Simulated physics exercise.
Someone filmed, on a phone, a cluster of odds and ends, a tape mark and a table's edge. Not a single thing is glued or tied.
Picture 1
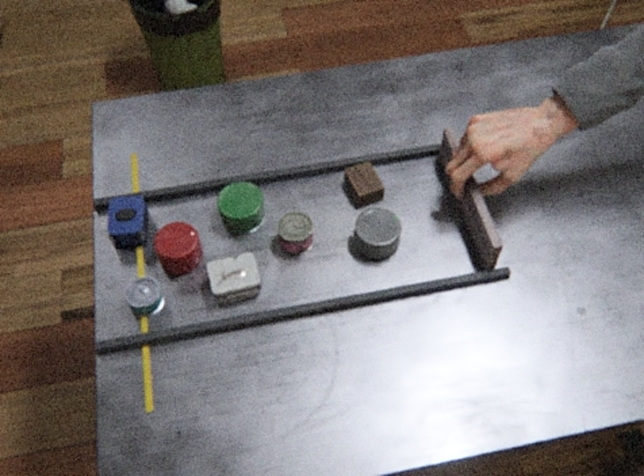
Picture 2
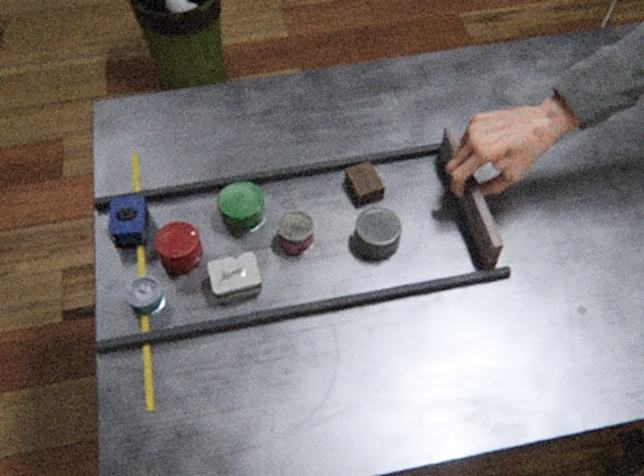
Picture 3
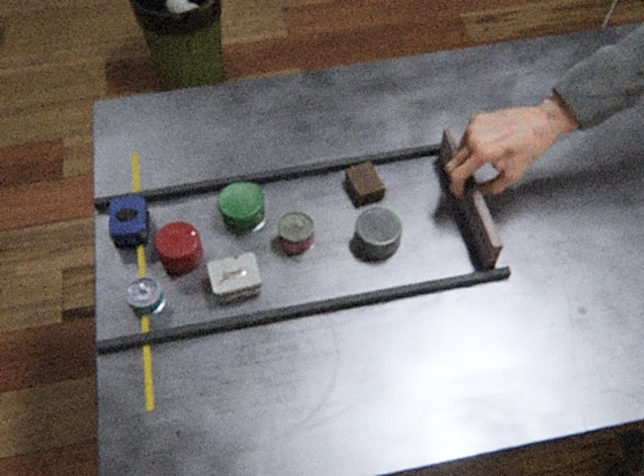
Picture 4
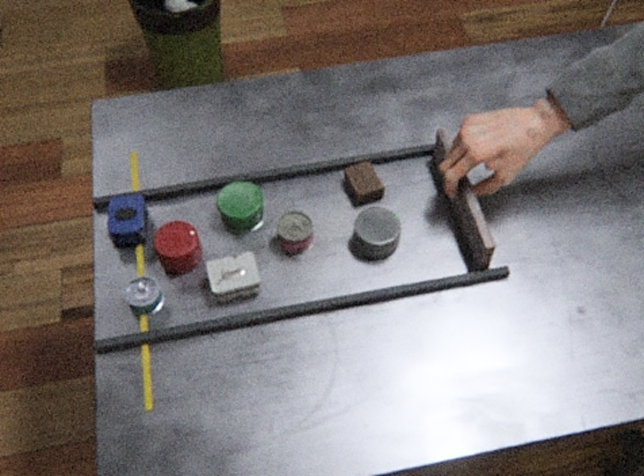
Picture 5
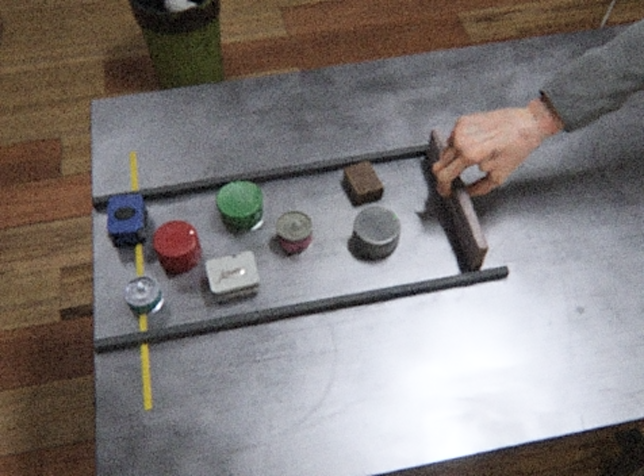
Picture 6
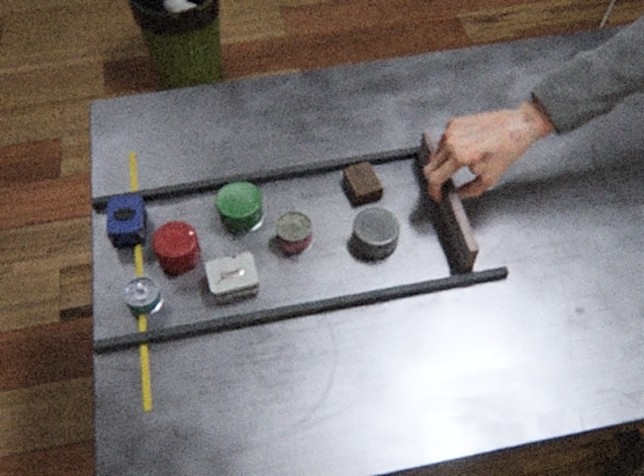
At the start, a hand grips a dark board at the right end of two rails on a grey table, with small tins, lids and blocks between them and yellow tape at the left. The hand holds nearly still, then slides the board slightly left, while the objects stay practically in place.
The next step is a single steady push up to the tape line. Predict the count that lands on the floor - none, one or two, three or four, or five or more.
More than four go.
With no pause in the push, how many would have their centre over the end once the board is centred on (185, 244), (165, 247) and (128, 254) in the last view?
1; 3; 6.
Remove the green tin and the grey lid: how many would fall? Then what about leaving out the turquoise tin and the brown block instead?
The counts: 2 and 3.
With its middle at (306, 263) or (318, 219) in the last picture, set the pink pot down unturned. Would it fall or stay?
For the first start it holds its spot, and for the second it holds its spot.
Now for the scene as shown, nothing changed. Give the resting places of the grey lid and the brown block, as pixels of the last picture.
Grey lid at (113, 276), brown block at (120, 222).
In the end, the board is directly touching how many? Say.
It's 2.
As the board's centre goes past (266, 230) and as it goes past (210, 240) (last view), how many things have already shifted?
I count 6 first and 8 after.
Soon after, none off yet; blue case at rest near (127, 221); turquoise tin at rest near (143, 296); red lid at rest near (177, 248).
Then, none off yet; blue case at rest near (127, 221); turquoise tin at rest near (143, 296); red lid moving near (173, 248).
Further on, none off yet; blue case moved about its own width near (87, 224); turquoise tin moved about its own width near (99, 299); red lid moved well along near (95, 263).
At rest, the number that fall off is five or more; fallen, pink pot, green tin, white case, red lid, turquoise tin and blue case.
